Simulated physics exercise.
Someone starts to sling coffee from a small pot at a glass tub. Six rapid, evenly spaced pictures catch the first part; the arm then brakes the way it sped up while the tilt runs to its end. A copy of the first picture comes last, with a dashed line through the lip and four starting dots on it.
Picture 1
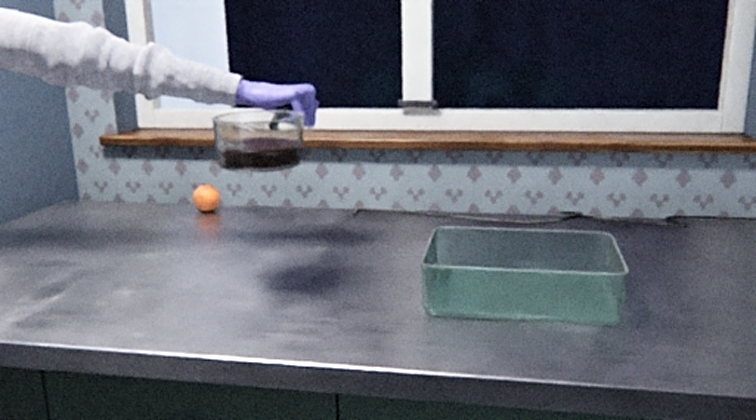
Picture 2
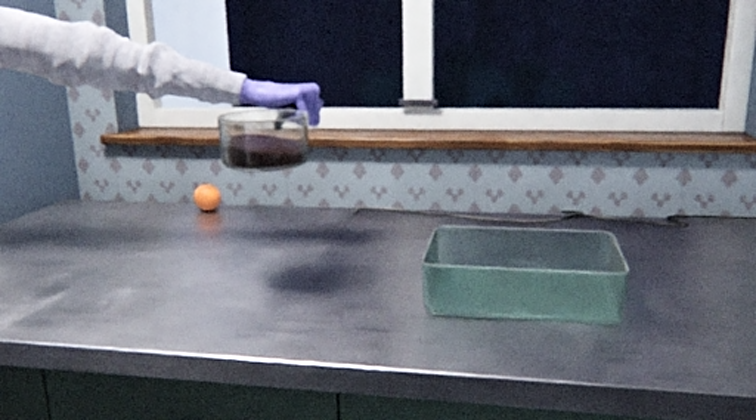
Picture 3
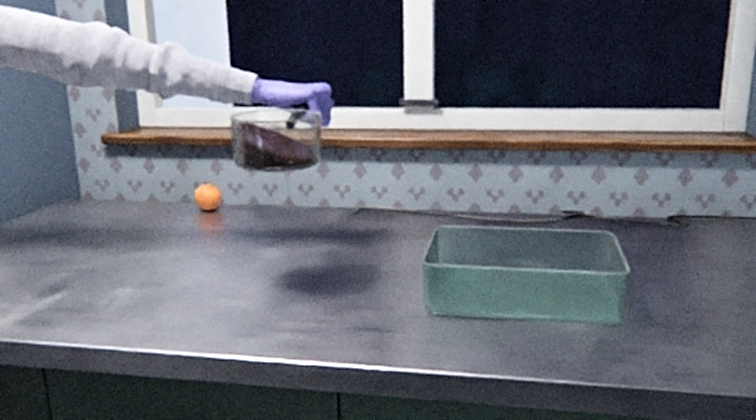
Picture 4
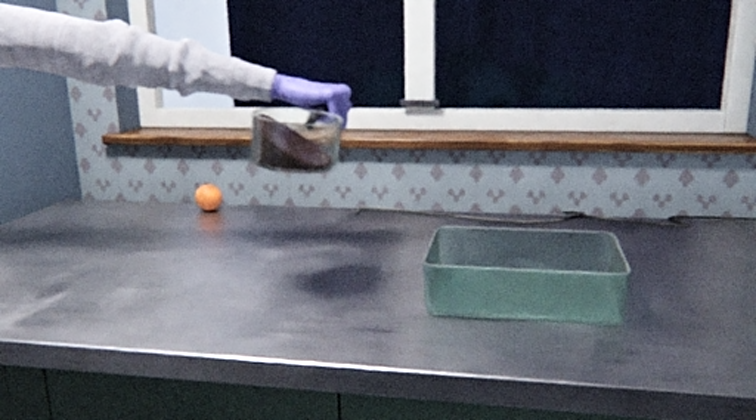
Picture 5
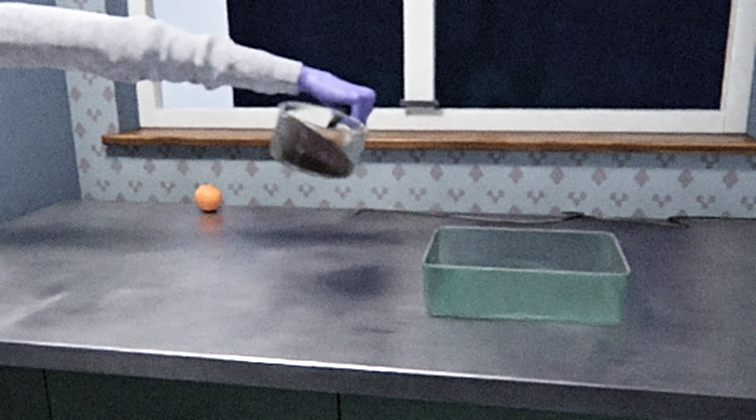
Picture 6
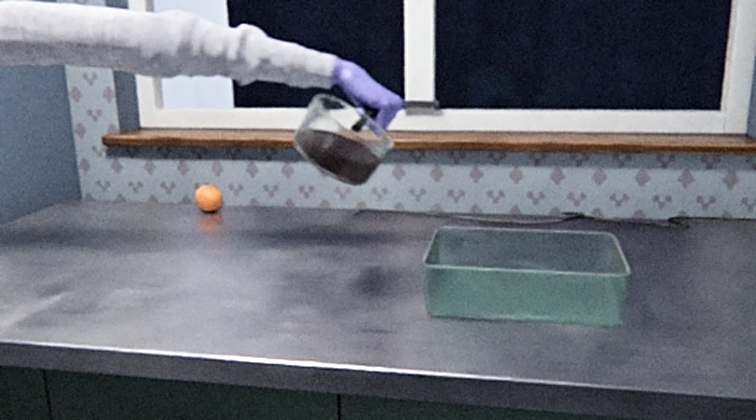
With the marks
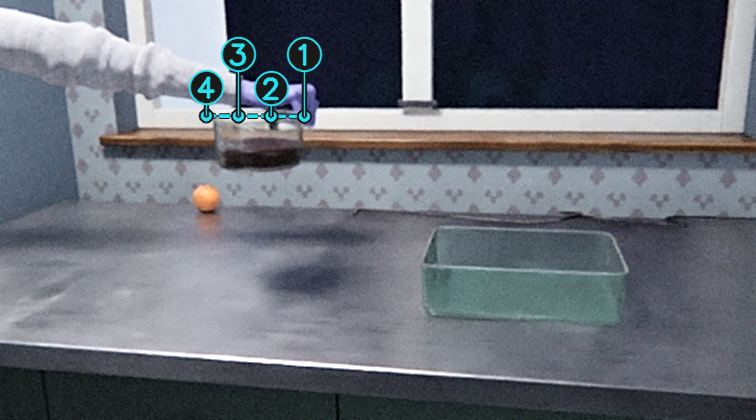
A purple-gloved hand carries a small pot of dark liquid rightward, then tilts it toward a glass tub.
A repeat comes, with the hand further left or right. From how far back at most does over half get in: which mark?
Go for 3.
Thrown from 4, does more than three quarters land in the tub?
No, it does not.
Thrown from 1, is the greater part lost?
No, not at all.
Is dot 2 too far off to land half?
No, not at all.
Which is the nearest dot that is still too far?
That is dot 4.
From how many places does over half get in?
Three of them.
On the marked copy, 1 at (304, 116); 2 at (271, 116); 3 at (238, 116); 4 at (206, 115).
With 1, about 80 % lands in the tub, 11 % falls short and 10 % goes beside or beyond.
With 2, about 71 % lands in the tub, 12 % falls short and 17 % goes beside or beyond.
With 3, about 62 % lands in the tub, 25 % falls short and 13 % goes beside or beyond.
With 4, about 36 % lands in the tub, 56 % falls short and 8 % goes beside or beyond.
